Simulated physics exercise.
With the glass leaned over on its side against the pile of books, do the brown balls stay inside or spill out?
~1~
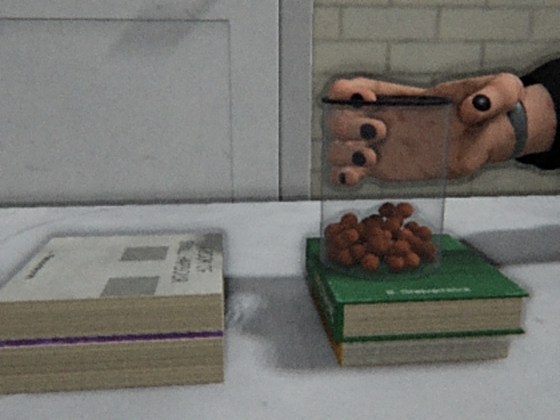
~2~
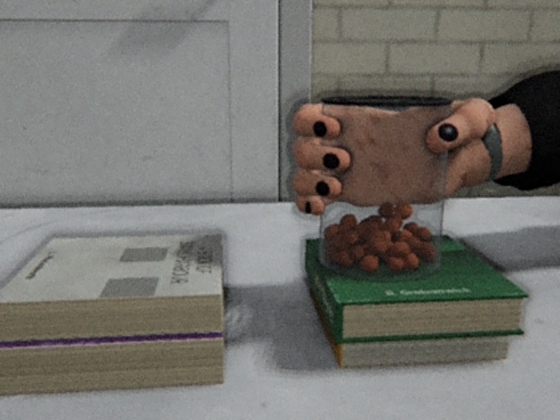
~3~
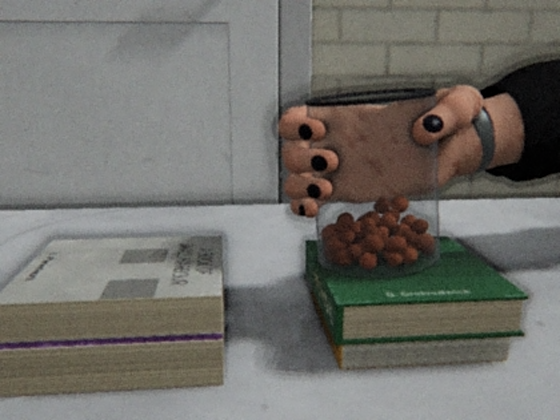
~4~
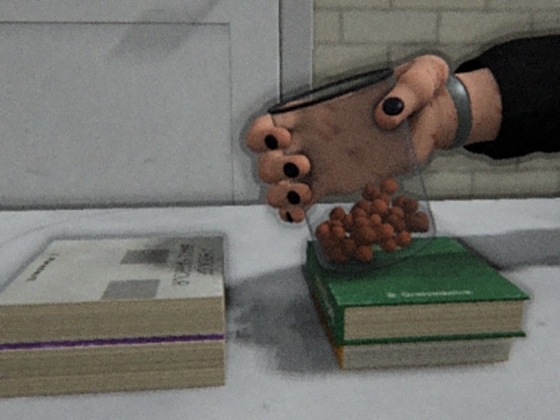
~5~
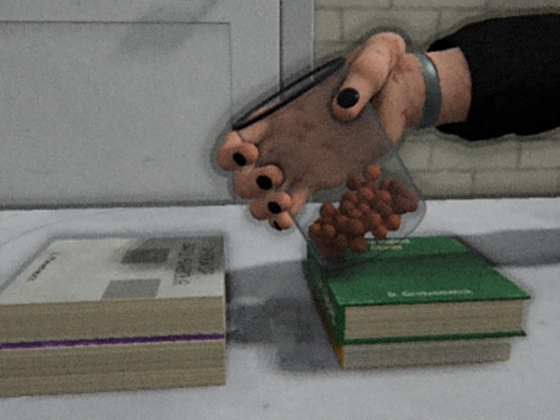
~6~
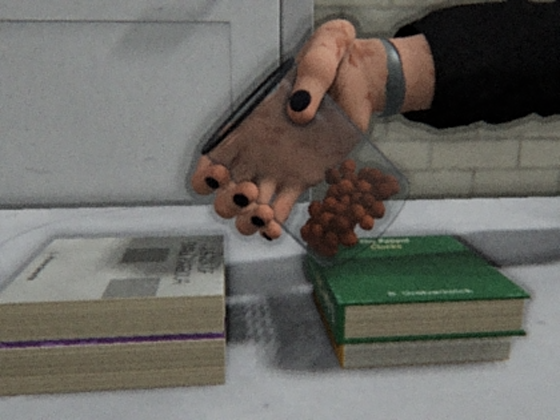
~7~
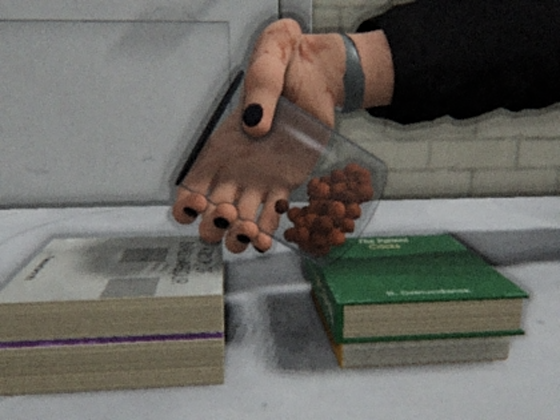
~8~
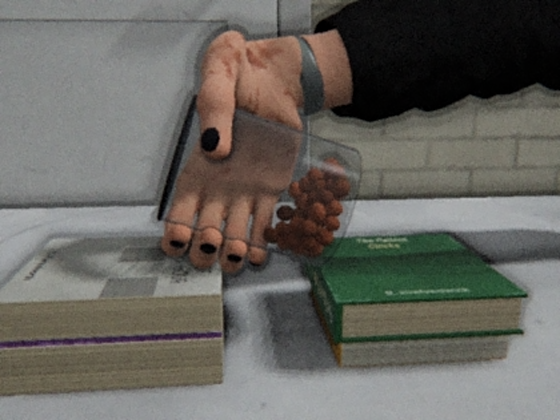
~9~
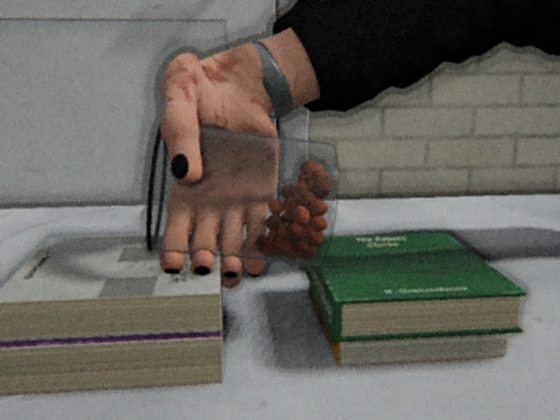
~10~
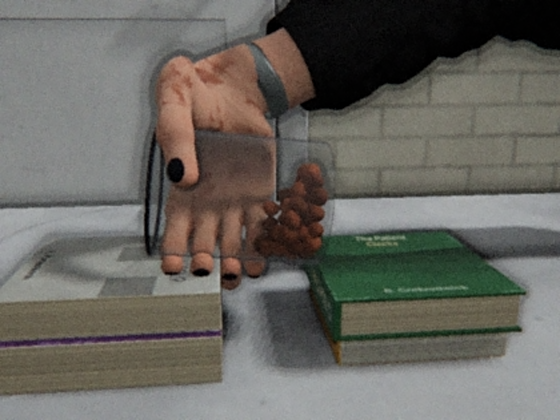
The brown balls stay inside the glass, bunched towards its base, while the hand holds it on its side at the books.
